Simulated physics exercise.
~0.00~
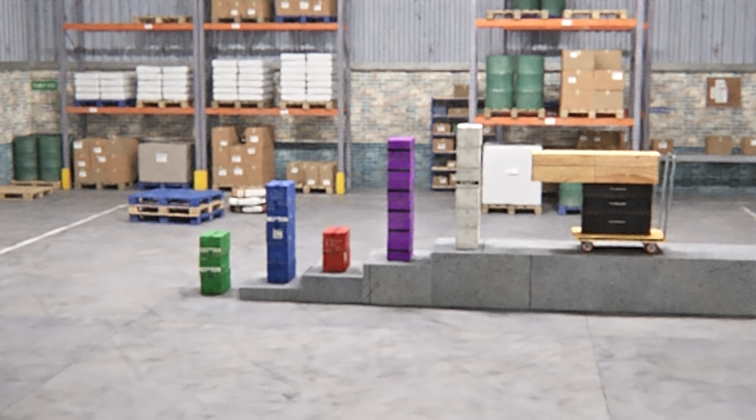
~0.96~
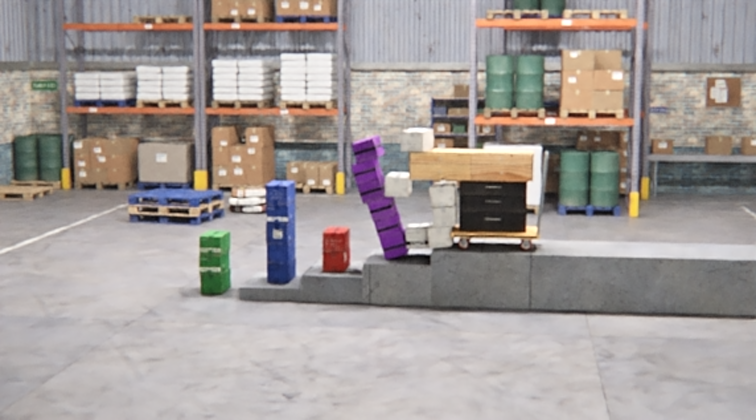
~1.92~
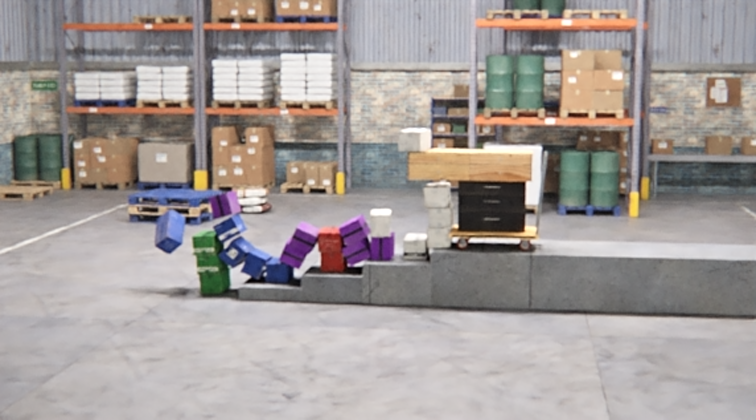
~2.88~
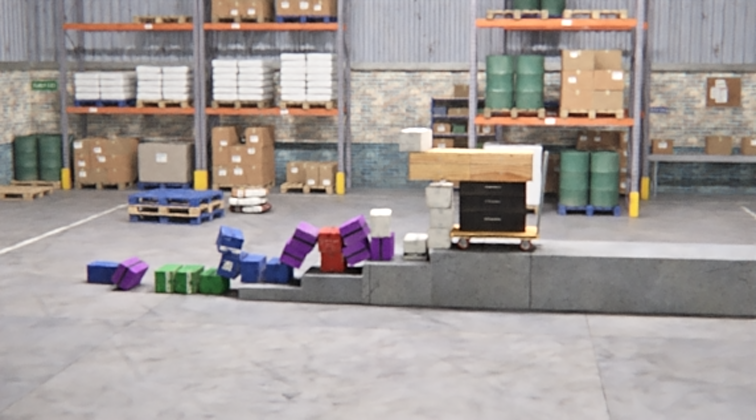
A loaded trolley rolls left into stacked cartons, toppling most piles down the steps.
